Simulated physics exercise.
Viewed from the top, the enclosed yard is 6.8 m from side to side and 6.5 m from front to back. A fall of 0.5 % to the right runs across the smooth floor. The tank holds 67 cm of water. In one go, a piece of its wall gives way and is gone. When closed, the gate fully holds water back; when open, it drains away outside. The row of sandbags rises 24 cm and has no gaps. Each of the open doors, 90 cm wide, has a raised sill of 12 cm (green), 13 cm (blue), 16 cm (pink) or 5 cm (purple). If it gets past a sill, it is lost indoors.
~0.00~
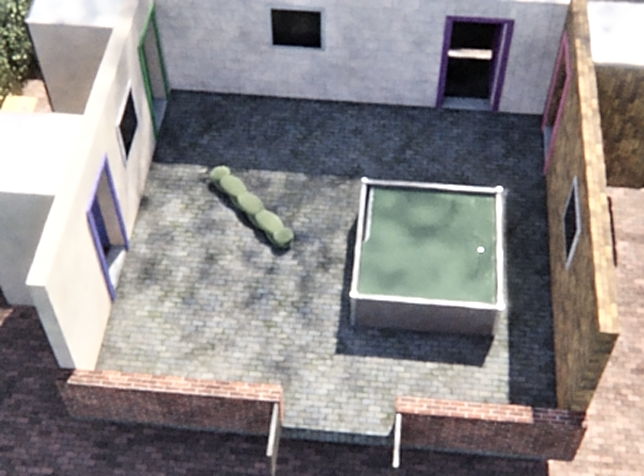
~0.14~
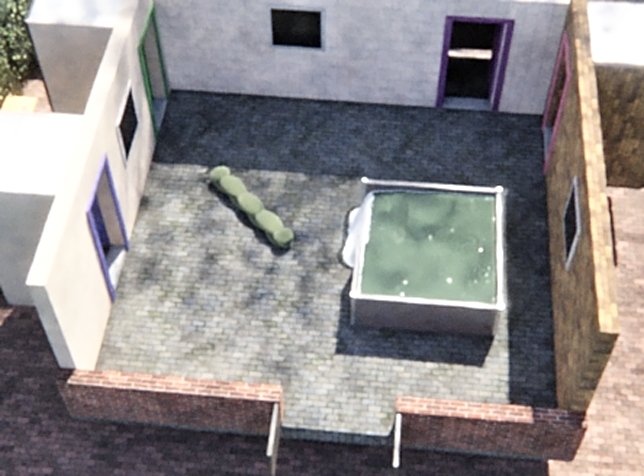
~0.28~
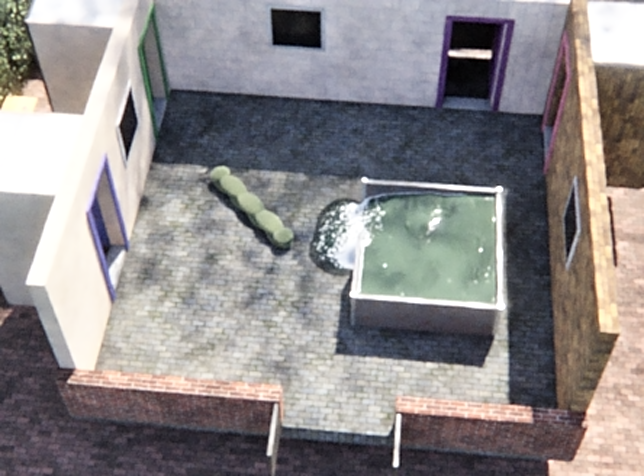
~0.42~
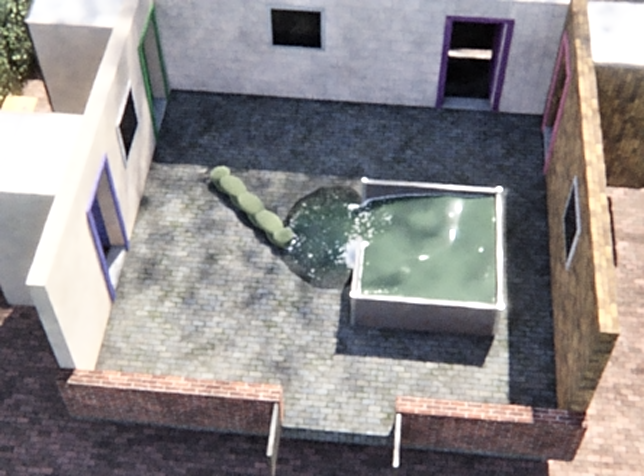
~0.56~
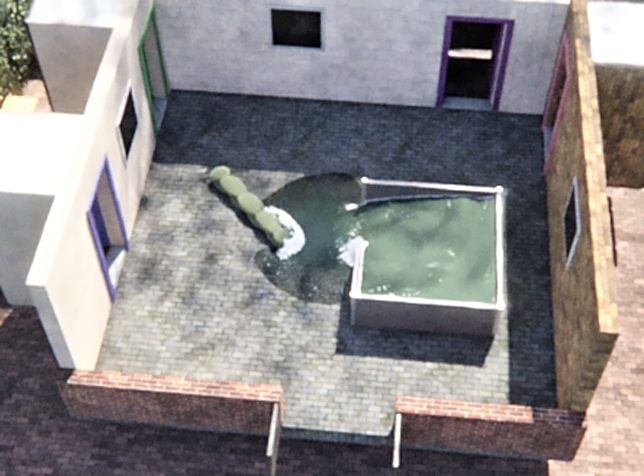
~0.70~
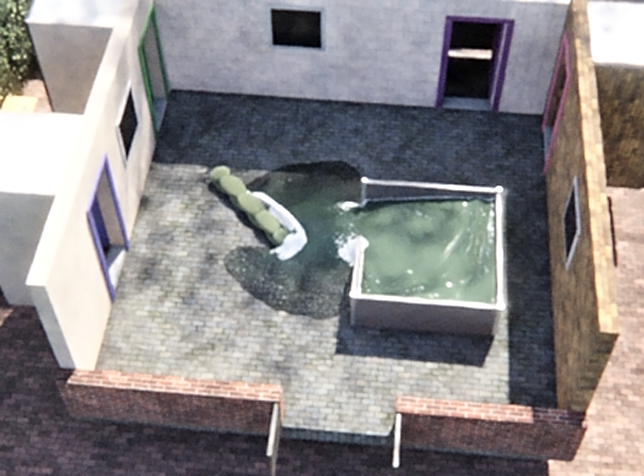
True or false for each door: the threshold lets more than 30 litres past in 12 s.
Green door true, blue door false, pink door false, purple door false.
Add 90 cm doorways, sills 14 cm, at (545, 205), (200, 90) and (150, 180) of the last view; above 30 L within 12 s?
Door 1: Lower; door 2: Higher; door 3: Lower.
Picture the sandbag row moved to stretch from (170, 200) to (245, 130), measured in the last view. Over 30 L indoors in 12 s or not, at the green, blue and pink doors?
Moved that way: Green holds, blue breaches it, pink holds.
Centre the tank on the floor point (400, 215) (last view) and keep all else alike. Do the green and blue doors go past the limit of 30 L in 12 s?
Green door exceeded, blue door held.
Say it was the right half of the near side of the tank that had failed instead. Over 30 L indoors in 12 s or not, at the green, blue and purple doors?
Then: Green short of it, blue short of it, purple beyond it.
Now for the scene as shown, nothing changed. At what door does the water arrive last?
That's the pink door.
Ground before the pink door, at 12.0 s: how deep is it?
It's about 8.0 cm.
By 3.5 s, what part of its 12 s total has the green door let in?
By that time, around 40 per cent.
After 1.4 s water covers 25 % of the floor and is deepest (38 cm) near (297, 235); green door not reached, blue door not reached, pink door not reached, purple door not reached.
After 2.2 s water covers 45 % of the floor and is deepest (42 cm) near (170, 94); green door 17 cm at the sill, 0 L in, blue door 7 cm at the sill, 0 L in, pink door not reached, purple door not reached.
After 3.5 s water covers 45 % of the floor and is deepest (30 cm) near (180, 94); green door 23 cm at the sill, 69 L in, blue door 8 cm at the sill, 0 L in, pink door not reached, purple door not reached.
After 7.0 s water covers 85 % of the floor and is deepest (15 cm) near (163, 122); green door 15 cm at the sill, 166 L in, blue door 7 cm at the sill, 1 L in, pink door 9 cm at the sill, 0 L in, purple door 3 cm at the sill, 0 L in.
After 12.0 s water covers 95 % of the floor and is deepest (12 cm) near (509, 431); green door 7 cm at the sill, 170 L in, blue door 7 cm at the sill, 1 L in, pink door 8 cm at the sill, 0 L in, purple door 4 cm at the sill, 0 L in.
